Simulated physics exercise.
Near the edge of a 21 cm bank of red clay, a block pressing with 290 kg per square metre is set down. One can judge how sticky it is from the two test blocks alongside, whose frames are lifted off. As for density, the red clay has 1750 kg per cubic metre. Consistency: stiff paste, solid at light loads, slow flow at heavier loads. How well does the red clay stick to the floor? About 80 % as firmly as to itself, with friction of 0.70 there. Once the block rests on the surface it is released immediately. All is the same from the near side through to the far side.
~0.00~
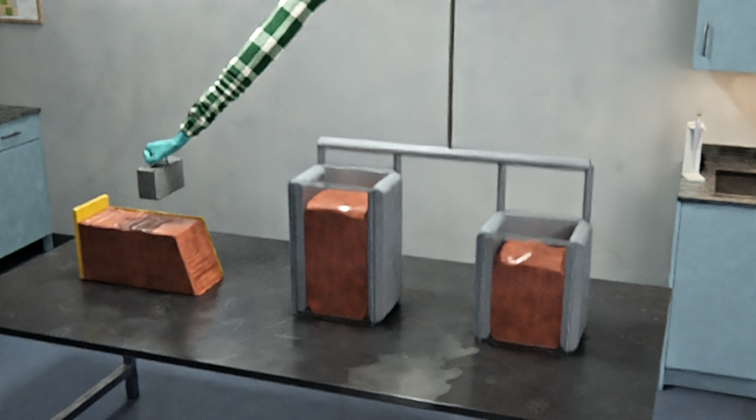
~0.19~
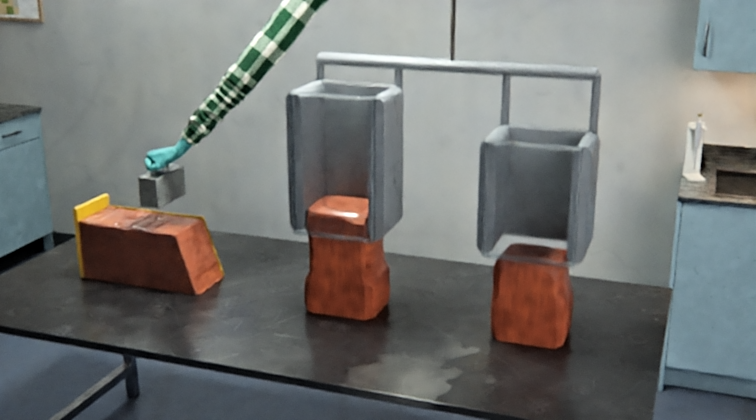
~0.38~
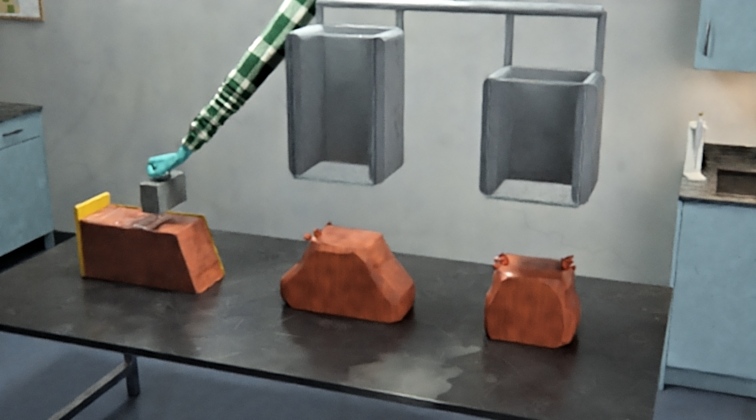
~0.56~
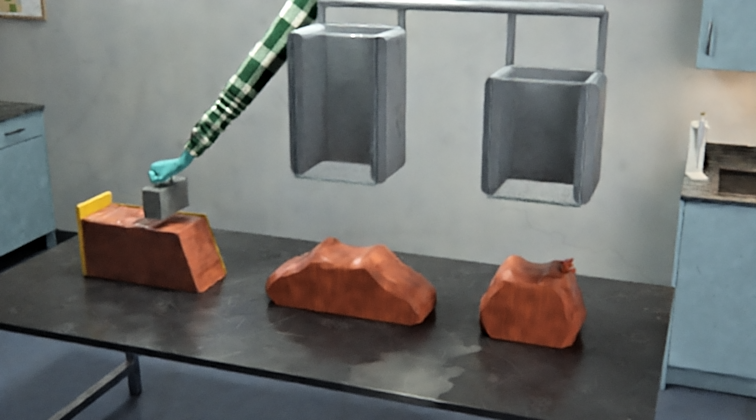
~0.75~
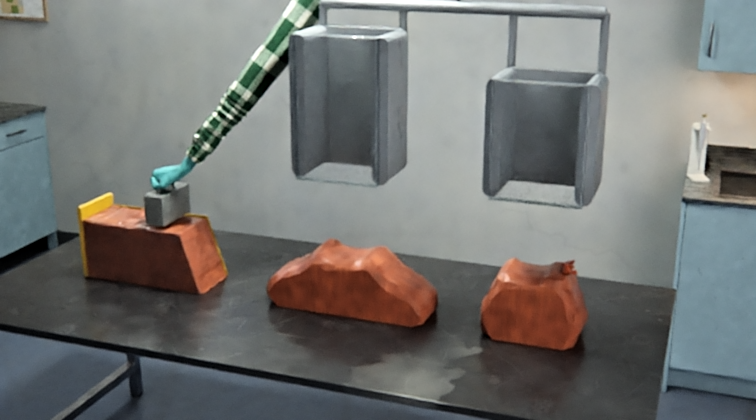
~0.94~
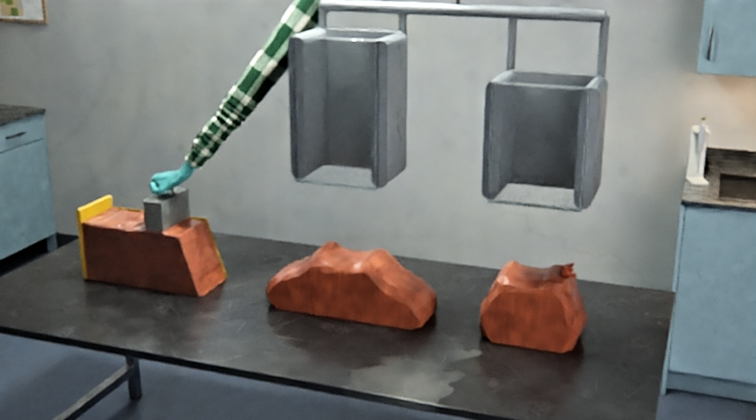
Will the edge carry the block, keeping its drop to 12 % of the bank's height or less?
No. My guess is the block sinks.
After 1.09 s, the block is down by 9 % of the bank's height and leans 3 degrees.
After 1.26 s, the block is down by 29 % of the bank's height and leans 15 degrees.
After 1.43 s, the block is down by 50 % of the bank's height and leans 28 degrees.
After 1.60 s, the block is down by 56 % of the bank's height and leans 31 degrees.
After 1.69 s, the block is down by 56 % of the bank's height and leans 31 degrees.
